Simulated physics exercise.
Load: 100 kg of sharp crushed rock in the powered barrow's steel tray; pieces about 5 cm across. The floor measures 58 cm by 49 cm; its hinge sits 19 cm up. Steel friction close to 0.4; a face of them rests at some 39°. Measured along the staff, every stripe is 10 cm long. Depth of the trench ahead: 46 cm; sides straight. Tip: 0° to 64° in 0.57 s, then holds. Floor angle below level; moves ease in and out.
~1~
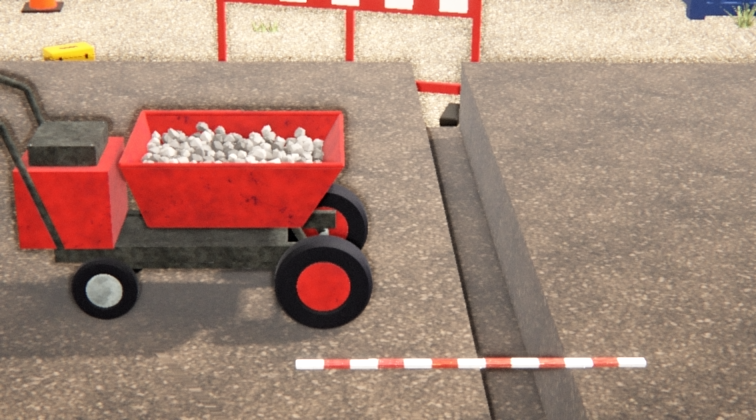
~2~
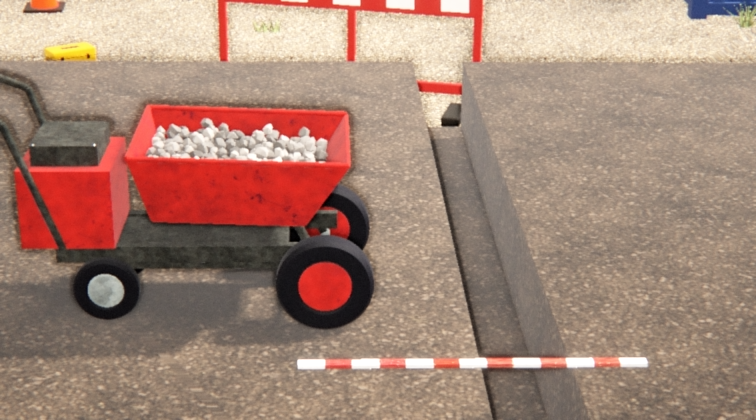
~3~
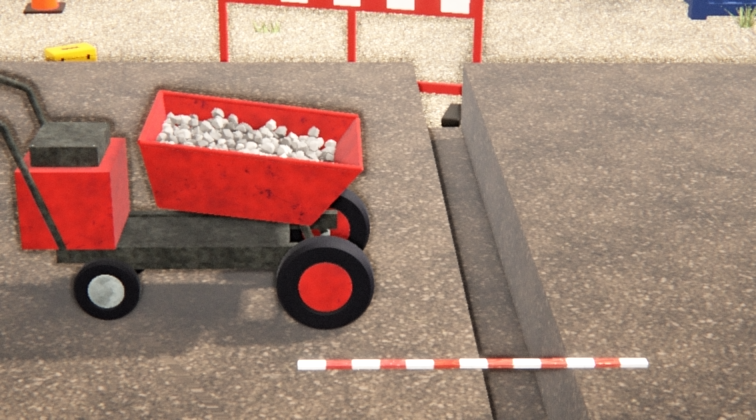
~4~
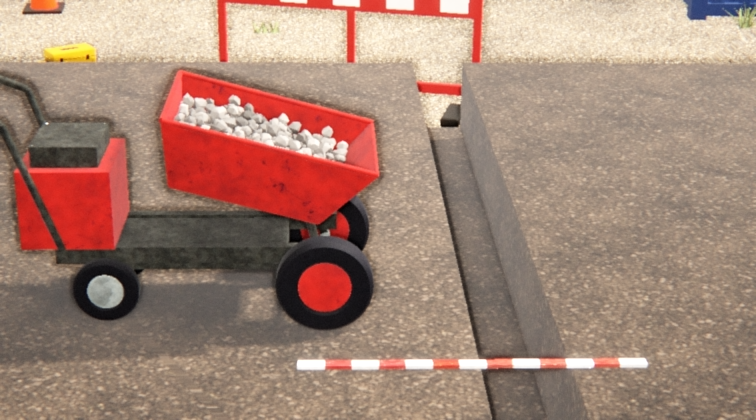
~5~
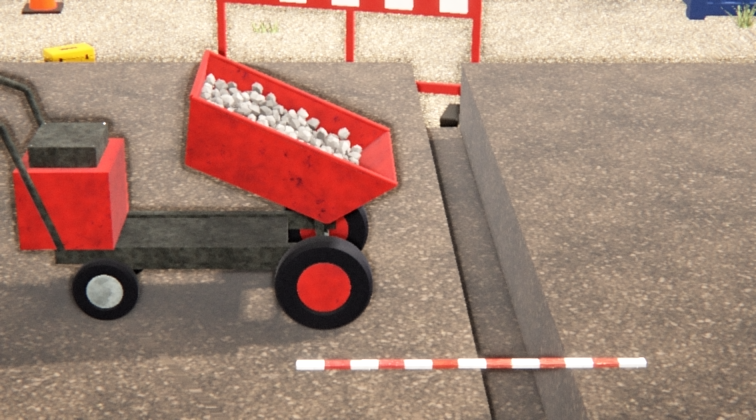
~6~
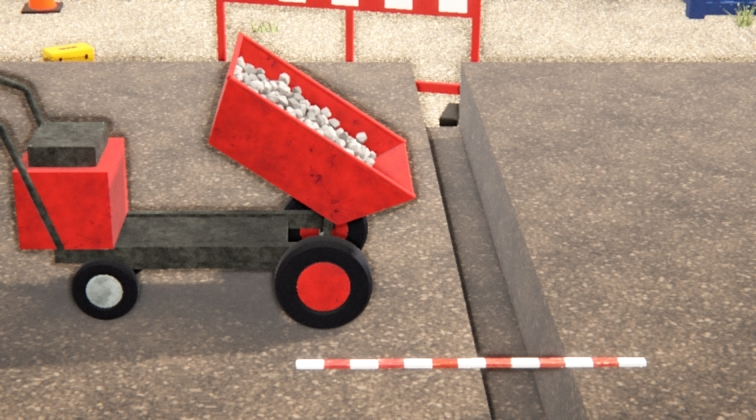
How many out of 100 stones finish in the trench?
About 50 of them.
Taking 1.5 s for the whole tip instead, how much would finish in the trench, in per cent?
Then some 30 per cent would.
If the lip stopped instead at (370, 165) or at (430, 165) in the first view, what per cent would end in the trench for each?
Roughly 35 percent for the first, and 10 percent for the second.
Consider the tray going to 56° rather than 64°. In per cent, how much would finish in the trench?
It would be near 30 per cent.
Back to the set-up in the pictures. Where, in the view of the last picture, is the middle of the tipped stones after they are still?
Their middle ends up near (514, 377).
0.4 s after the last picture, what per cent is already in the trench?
About 5%.
Then, 0.1 s after the last picture the floor is at 54°, 100 % in the tray; the foremost stones are at (407, 188).
Then, 0.4 s after the last picture the floor is at 64°, 91 % in the tray, 2 % short of the trench, 6 % in the trench; the foremost stones are at (502, 247).
Then, 0.7 s after the last picture the floor is at 64°, 46 % in the tray, 3 % short of the trench, 42 % in the trench, 10 % past the trench; the foremost stones are at (643, 277).
Then, 2.7 s after the last picture the floor is at 64°, 39 % in the tray, 1 % short of the trench, 50 % in the trench, 10 % past the trench; the foremost stones are at (749, 280).
